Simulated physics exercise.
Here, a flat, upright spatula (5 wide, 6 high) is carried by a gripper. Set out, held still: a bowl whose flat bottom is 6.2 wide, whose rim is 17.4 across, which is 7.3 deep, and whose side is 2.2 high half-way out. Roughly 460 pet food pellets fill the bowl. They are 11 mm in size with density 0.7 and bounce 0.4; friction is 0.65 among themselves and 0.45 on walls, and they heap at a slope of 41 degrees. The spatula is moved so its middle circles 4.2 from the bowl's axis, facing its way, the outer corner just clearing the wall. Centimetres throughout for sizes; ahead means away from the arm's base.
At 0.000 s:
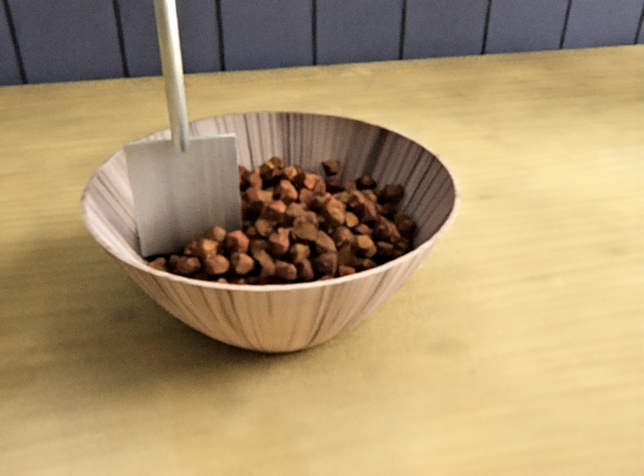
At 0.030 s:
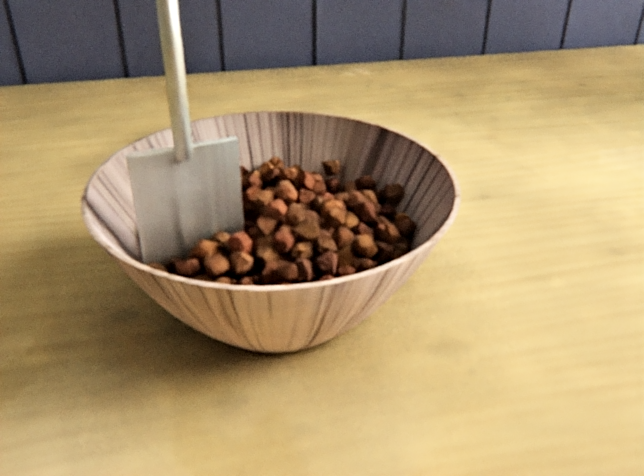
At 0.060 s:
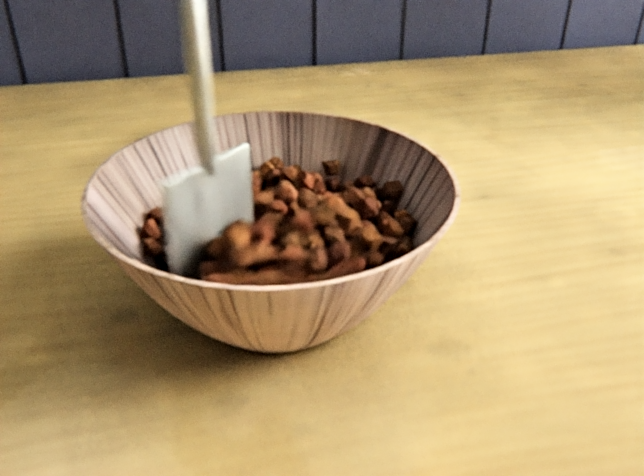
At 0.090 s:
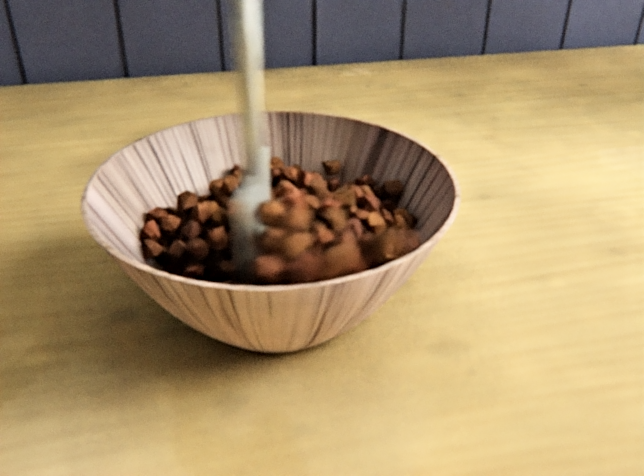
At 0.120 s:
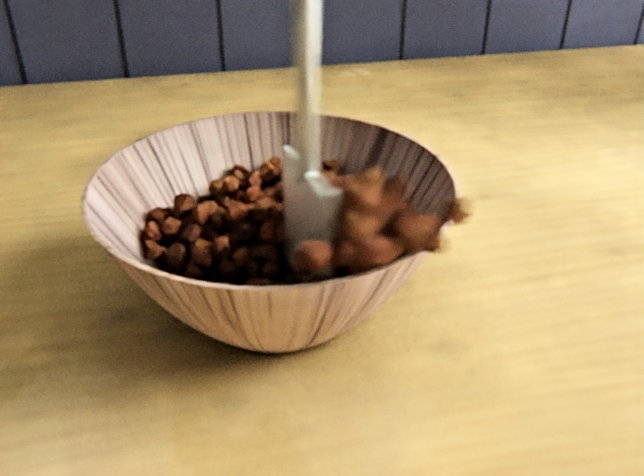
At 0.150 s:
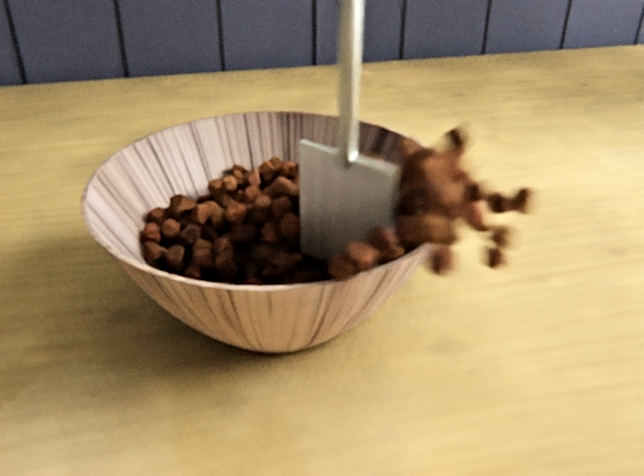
The clip shows an upright spatula in a wood-grained bowl of brown pellets, barely moving at first, then sweeping from left to right through them, pushing a heap up the right side and flinging several over the rim.
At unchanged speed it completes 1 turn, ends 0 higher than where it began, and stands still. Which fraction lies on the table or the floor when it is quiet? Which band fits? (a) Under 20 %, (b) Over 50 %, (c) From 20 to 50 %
From 20 to 50 %.
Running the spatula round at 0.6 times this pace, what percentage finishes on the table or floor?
25 %.
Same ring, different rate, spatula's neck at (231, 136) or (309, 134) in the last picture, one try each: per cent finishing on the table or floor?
Some 15 and 25 per cent respectively.
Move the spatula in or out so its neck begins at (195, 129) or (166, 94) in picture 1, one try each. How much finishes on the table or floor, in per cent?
Around 35 per cent on the first try, around 25 per cent on the second.
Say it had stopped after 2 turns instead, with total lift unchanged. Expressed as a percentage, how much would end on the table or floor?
About 45 per cent.
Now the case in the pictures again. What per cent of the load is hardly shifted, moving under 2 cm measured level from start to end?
About 40 %.
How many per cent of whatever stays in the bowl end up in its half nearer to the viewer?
Roughly 65 percent of it.
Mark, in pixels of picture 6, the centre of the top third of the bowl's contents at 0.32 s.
(192, 176).
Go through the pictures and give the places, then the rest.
The first frame shows spatula neck at (177, 108), 0° round; upper third of the load around (287, 226), from x 150 to 405, top at y 165; 463 in the bowl.
The second frame shows spatula neck at (180, 114), 11° round; upper third of the load around (288, 226), from x 150 to 405, top at y 165.
The third frame shows spatula neck at (204, 130), 40° round; upper third of the load around (291, 229), from x 150 to 410, top at y 165.
The fourth frame shows spatula neck at (252, 138), 71° round; upper third of the load around (308, 224), from x 150 to 410, top at y 165.
The fifth frame shows spatula neck at (306, 135), 101° round; upper third of the load around (341, 215), from x 150 to 455, top at y 165; 456 in the bowl, 7 in flight or on the tool.
The sixth frame shows spatula neck at (348, 122), 131° round; upper third of the load around (369, 197), from x 150 to 525, top at y 140; 446 in the bowl, 17 in flight or on the tool.
After 0.23 s, 215° round, highest piece 13 above the table; 413 in the bowl, 1 on the table or floor, 49 in flight or on the tool.
After 0.32 s, 298° round, highest piece 11 above the table; 370 in the bowl, 29 on the table or floor, 64 in flight or on the tool.
After 0.56 s, 0° round, highest piece 7 above the table; 322 in the bowl, 141 on the table or floor.
After 1.26 s, 0° round, highest piece 7 above the table; 322 in the bowl, 141 on the table or floor.
At rest, 322 in the bowl, 141 on the table or floor. That is 30 % on the table or floor.
